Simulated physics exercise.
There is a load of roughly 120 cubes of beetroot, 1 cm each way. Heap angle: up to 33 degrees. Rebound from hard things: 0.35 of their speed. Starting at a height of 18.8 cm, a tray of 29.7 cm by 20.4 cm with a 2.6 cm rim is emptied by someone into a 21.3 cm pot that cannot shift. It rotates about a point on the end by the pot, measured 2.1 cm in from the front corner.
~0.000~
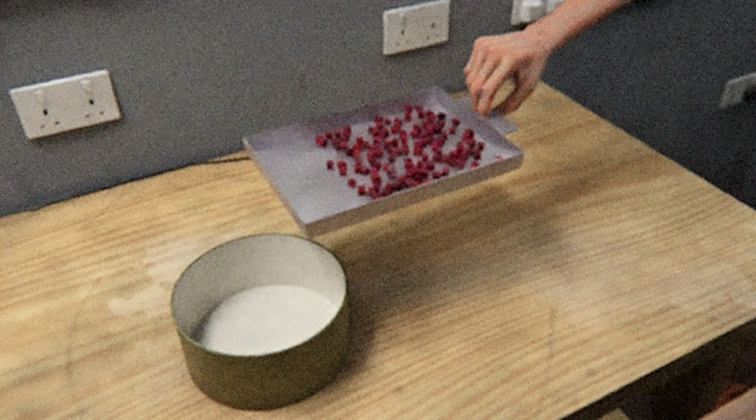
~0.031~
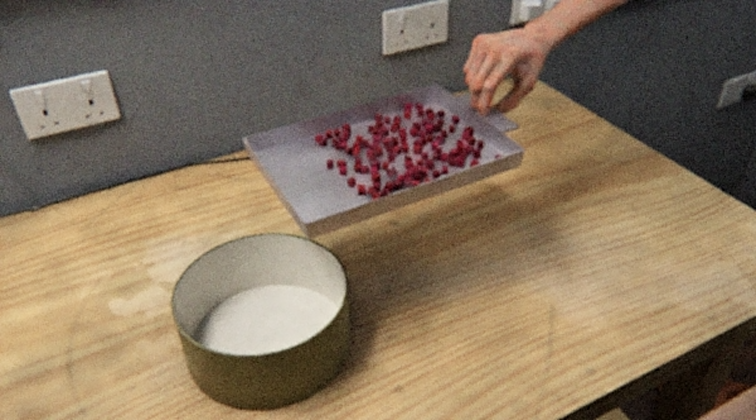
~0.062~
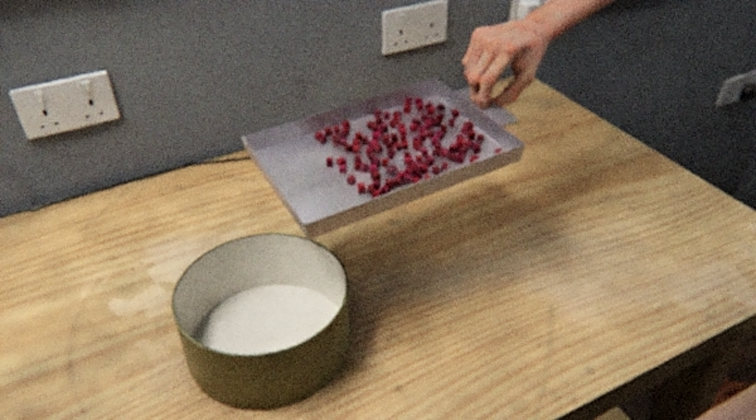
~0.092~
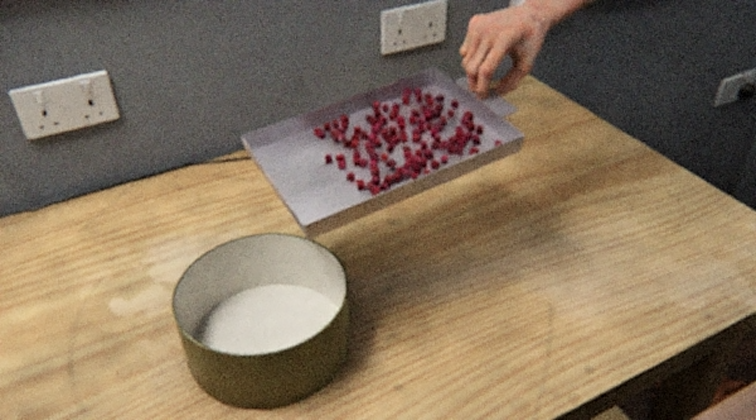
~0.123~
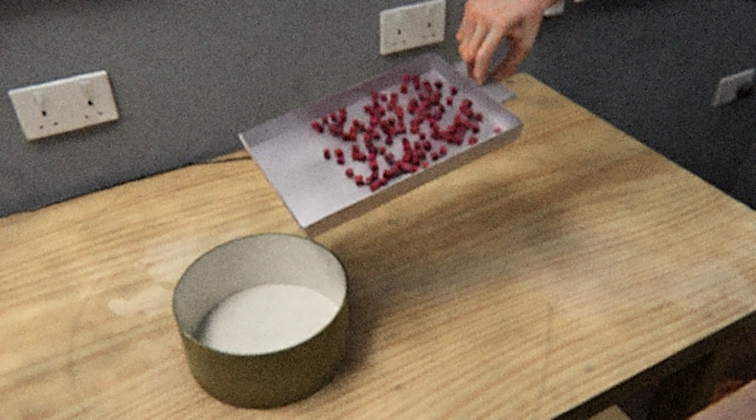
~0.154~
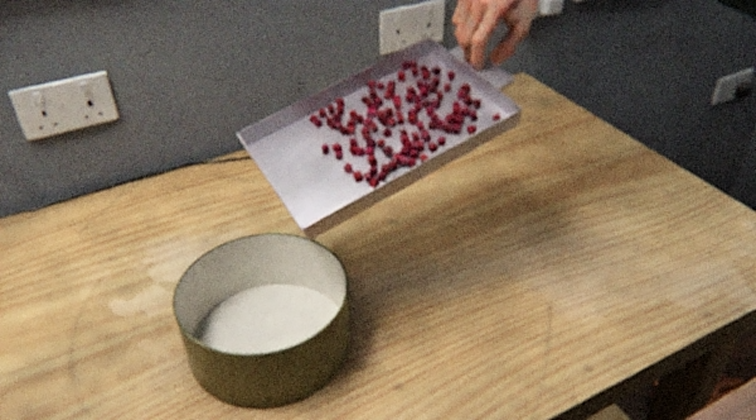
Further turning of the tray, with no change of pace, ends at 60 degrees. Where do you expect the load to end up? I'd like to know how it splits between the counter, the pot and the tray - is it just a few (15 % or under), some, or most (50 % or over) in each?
Counter: Just a few; pot: Some; left on the tray: Most.
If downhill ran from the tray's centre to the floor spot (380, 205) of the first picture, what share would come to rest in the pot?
I'd estimate about 10 %.
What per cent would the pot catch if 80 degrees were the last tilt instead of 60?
80 percent.
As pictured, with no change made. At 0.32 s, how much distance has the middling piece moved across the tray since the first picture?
By then it sits near 0 cm from where it began.
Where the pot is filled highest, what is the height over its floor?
Measured height: Approx. 1.0 cm.
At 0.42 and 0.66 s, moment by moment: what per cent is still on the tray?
Roughly 100 then 90.
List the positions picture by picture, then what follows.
The first frame shows tray tilt 0 degrees, front corners at (307, 221) and (522, 151); middle of the pieces at (406, 151); pot at (260, 288).
The second frame shows tray tilt 1 degrees, front corners at (307, 221) and (522, 149); middle of the pieces at (406, 149).
The third frame shows tray tilt 2 degrees, front corners at (307, 222) and (521, 143); middle of the pieces at (405, 145).
The fourth frame shows tray tilt 5 degrees, front corners at (306, 222) and (521, 134), lowest corner left front; middle of the pieces at (405, 139).
The fifth frame shows tray tilt 10 degrees, front corners at (305, 224) and (520, 122), lowest corner left front; middle of the pieces at (403, 130).
The sixth frame shows tray tilt 14 degrees, front corners at (304, 225) and (518, 108), lowest corner left front; middle of the pieces at (401, 120); pot at (262, 288). Its pace works out near 155 degrees a second.
Then, at 0.32 s, tilt 40 degrees; the tray holds 100 %, the pot 0 %.
After 0.42 s, tilt 55 degrees; the tray holds 100 %, the pot 0 %.
After 0.66 s, tilt 60 degrees; the tray holds 90 %, the pot 0 %.
At rest (2.0 s), counter 0 %, pot 35 %, tray 65 %.
